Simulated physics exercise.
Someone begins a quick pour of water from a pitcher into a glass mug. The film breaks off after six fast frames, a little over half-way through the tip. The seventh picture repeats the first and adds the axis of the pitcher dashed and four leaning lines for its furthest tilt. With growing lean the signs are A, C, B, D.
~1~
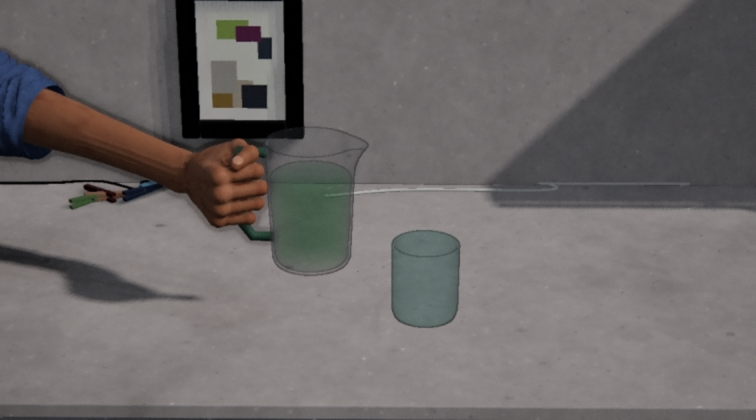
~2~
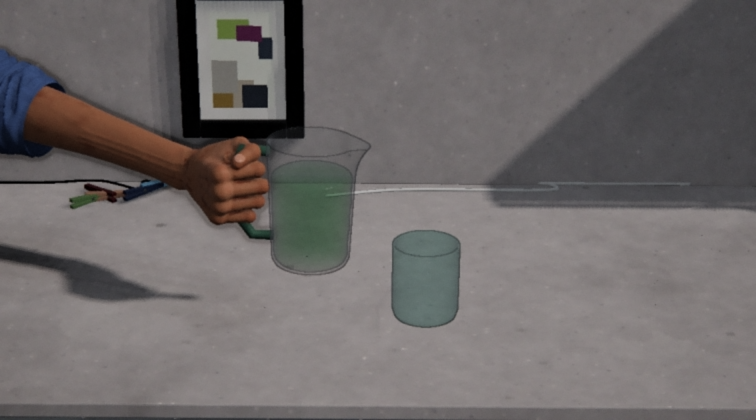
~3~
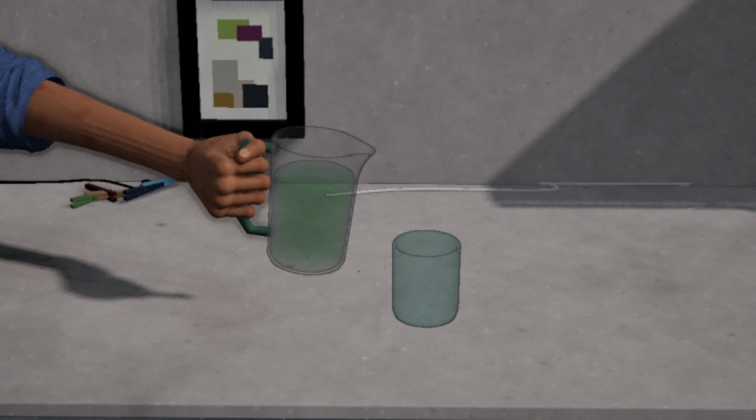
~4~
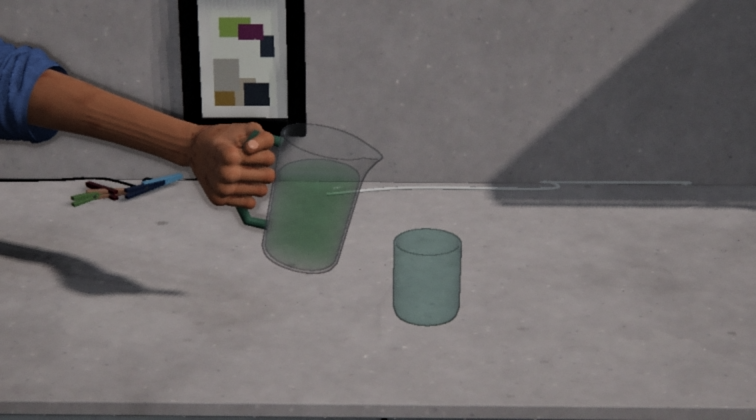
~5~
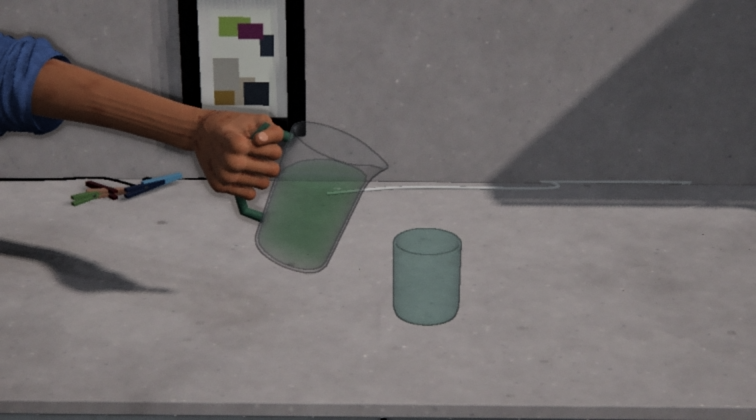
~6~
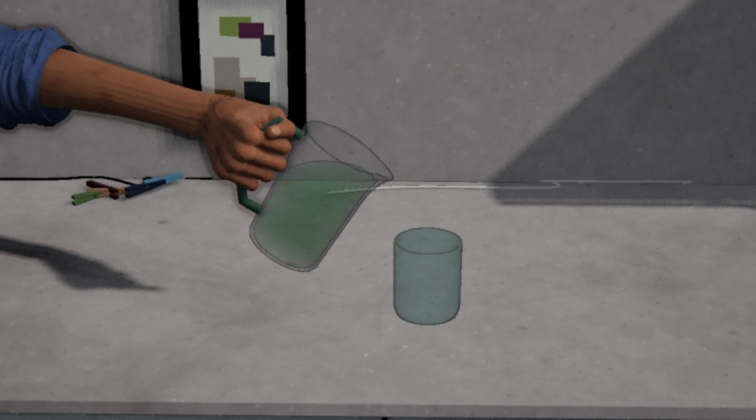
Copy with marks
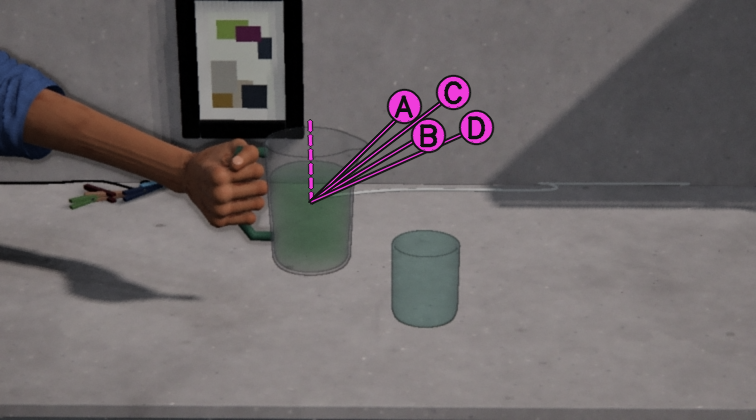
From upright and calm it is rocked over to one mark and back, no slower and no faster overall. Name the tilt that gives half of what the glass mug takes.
D beats the others.
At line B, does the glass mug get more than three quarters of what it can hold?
No.
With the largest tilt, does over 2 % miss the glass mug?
No, it does not.
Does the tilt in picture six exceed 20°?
Yes.
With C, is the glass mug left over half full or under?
Under half.
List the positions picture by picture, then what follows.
Upright, lip at (367, 145); rim of the glass mug round (426, 243); nothing has left yet.
Upright, lip at (369, 146); nothing has left yet.
Tipped about 6°, lip at (374, 150); nothing has left yet.
Tipped about 13°, lip at (381, 156); nothing has left yet.
Tipped about 21°, lip at (387, 166); nothing has left yet.
Tipped about 30°, lip at (392, 177); nothing has left yet.
On the marked copy, A at (394, 120); B at (412, 141); C at (440, 103); D at (461, 134).
With A, the glass mug ends with about 9 % of what it can hold.
With B, the glass mug ends with about 32 % of what it can hold.
With C, the glass mug ends with about 19 % of what it can hold.
With D, the glass mug ends with about 49 % of what it can hold.
